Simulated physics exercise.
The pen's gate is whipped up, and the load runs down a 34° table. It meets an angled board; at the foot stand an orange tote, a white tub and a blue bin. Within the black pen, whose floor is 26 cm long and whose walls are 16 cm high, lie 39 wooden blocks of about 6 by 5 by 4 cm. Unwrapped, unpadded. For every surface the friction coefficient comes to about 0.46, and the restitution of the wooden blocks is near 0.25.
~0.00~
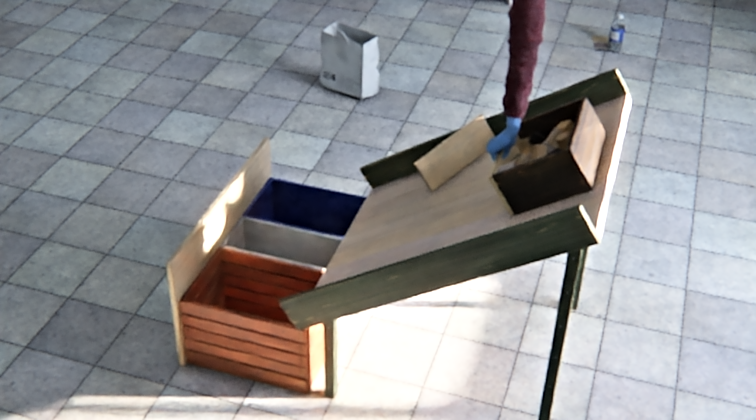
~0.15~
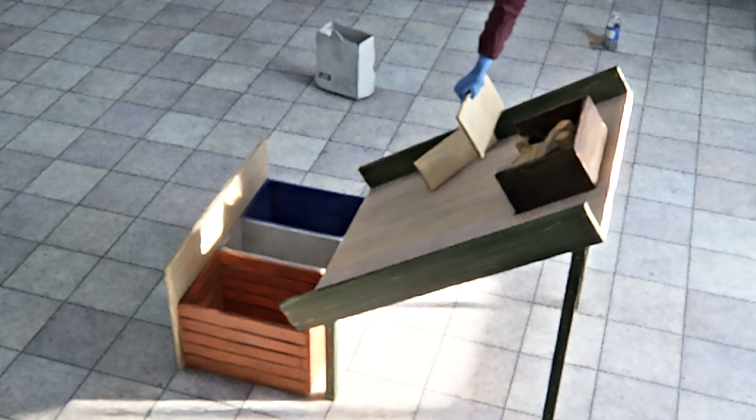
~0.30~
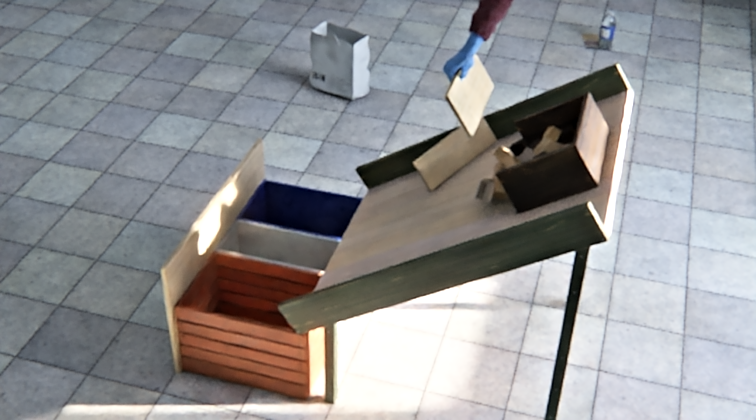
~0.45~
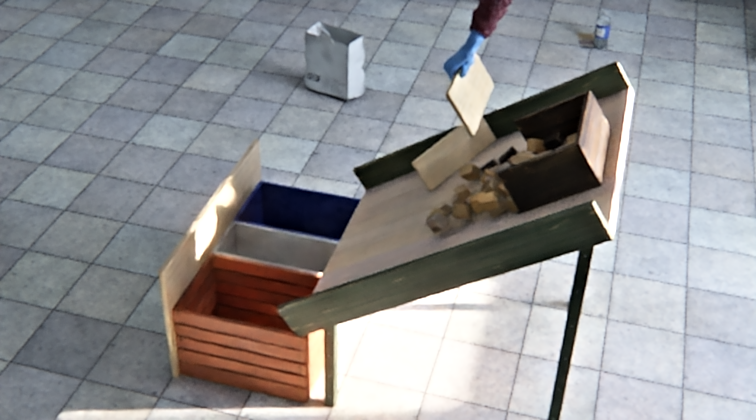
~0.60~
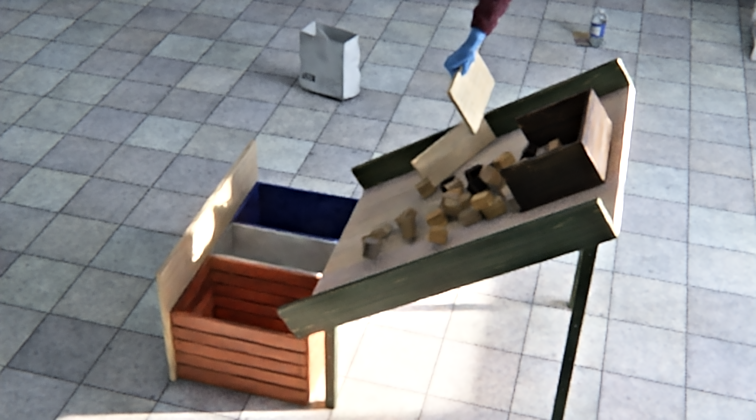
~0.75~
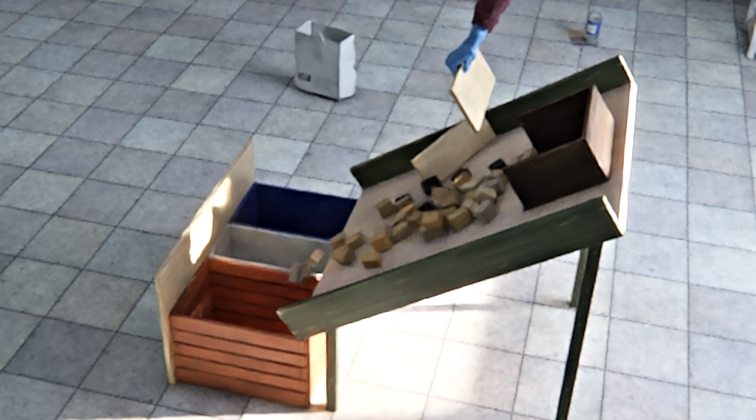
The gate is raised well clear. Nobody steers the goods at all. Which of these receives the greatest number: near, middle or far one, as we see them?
Most likely the mid one gets the most.
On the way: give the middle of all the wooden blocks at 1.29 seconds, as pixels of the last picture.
Somewhere around (271, 293) in pixels.
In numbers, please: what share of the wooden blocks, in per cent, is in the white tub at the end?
Roughly 60 percent.
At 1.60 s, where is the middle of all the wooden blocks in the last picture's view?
About (253, 304).
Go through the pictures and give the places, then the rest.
In the first picture (we follow the rim corner now nearest the camera; the camera moves round a little), black pen at (566, 149); orange tote at (303, 330); nothing out yet.
Black pen at (570, 147), in the second picture.
Black pen at (572, 146); 10 out, the lowest block at (490, 186), in the third picture.
Black pen at (574, 144); 22 out, the lowest block at (441, 210), in the fourth picture.
Black pen at (578, 141); 31 out, the lowest block at (381, 230), in the fifth picture.
Black pen at (581, 139); orange tote at (302, 340); 37 out, the lowest block at (316, 257), in the sixth picture.
After 0.89 s, 3 in the orange tote, 3 in the white tub, 29 on the slope and 4 in the air.
After 1.06 s, 5 in the orange tote, 9 in the white tub, 18 on the slope and 7 in the air.
After 1.29 s, 8 in the orange tote, 20 in the white tub, 2 in the blue bin, 3 on the slope and 6 in the air.
Outcome (at 1.60 s), 11 in the orange tote, 24 in the white tub and 4 in the blue bin.
